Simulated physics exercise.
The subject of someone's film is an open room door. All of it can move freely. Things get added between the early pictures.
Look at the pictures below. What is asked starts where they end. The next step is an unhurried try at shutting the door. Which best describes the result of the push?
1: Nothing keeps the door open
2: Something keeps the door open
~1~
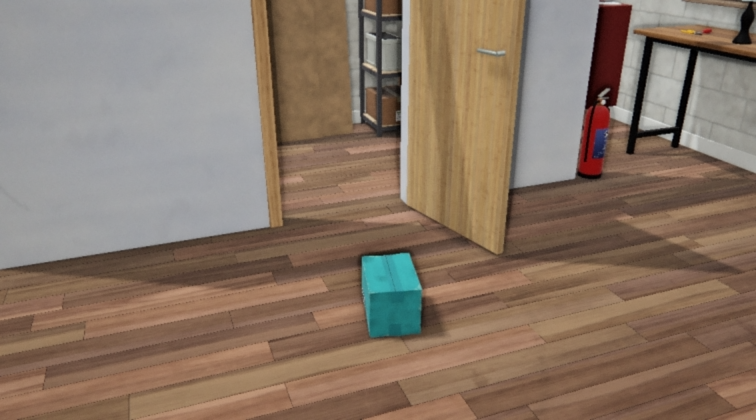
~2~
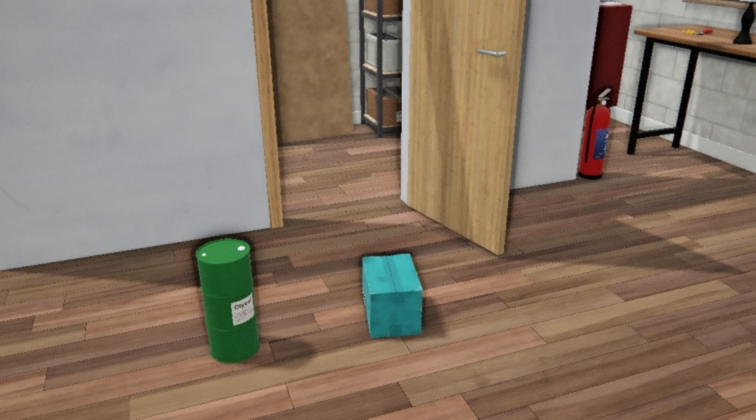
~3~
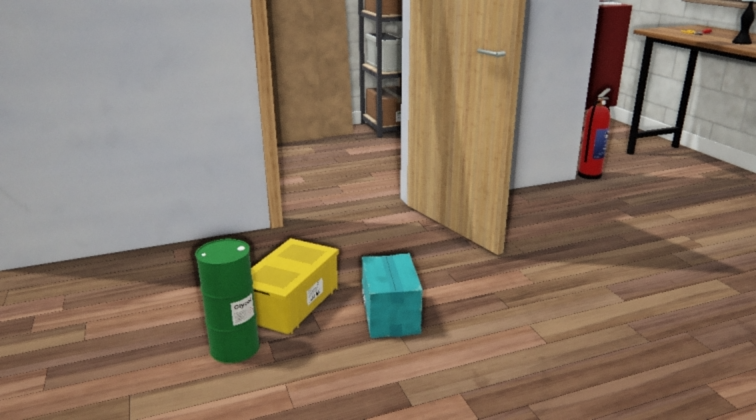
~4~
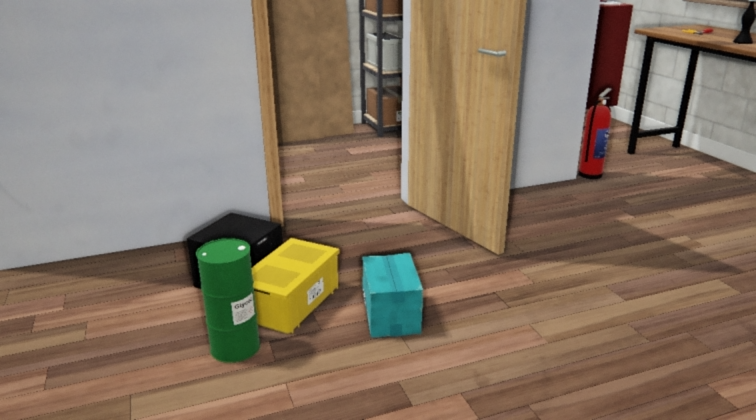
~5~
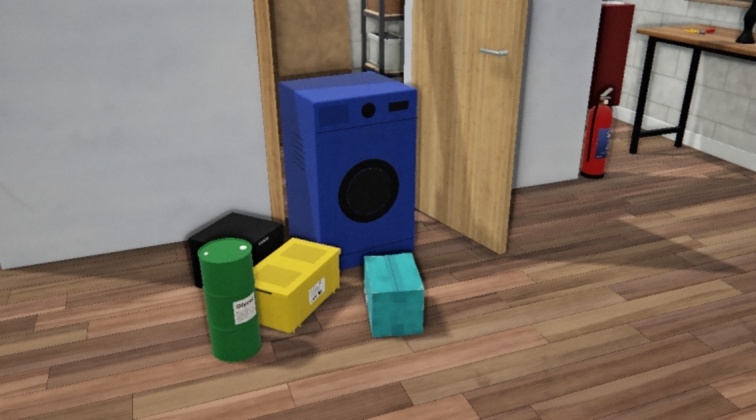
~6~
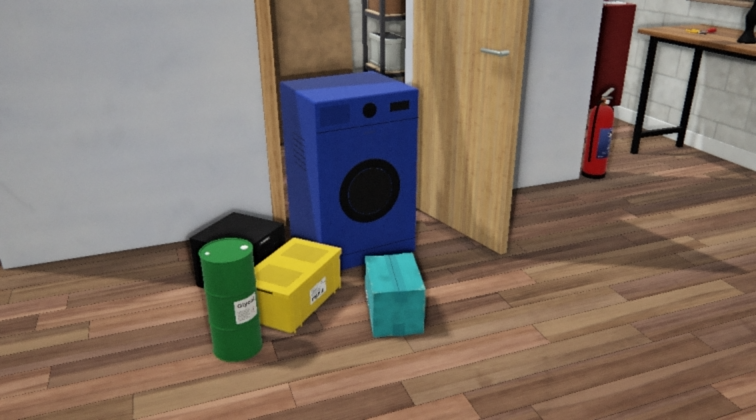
Answer: 2.
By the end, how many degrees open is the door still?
Roughly 70 degrees open.
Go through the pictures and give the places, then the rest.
In the first picture, door wide open and still.
In the second picture, door wide open and still.
In the third picture, door wide open and still; green canister (229, 301); turquoise box (391, 294).
In the fourth picture, door wide open and still; yellow tote (290, 284).
In the fifth picture, door wide open and still; green canister (231, 300); turquoise box (393, 294).
In the sixth picture, door wide open and still; blue appliance (350, 169); yellow tote (293, 284).
Then, 0.40 s later than the last frame, open by 99°.
Then, 0.70 s later than the last frame, open by 88°.
Then, 0.90 s later than the last frame, open by 79°.
Then, 1.10 s later than the last frame, open by 70°.
When it is over, open by 70°; all 5 as before. End places, in pixels of the last picture, blue appliance near (349, 169).
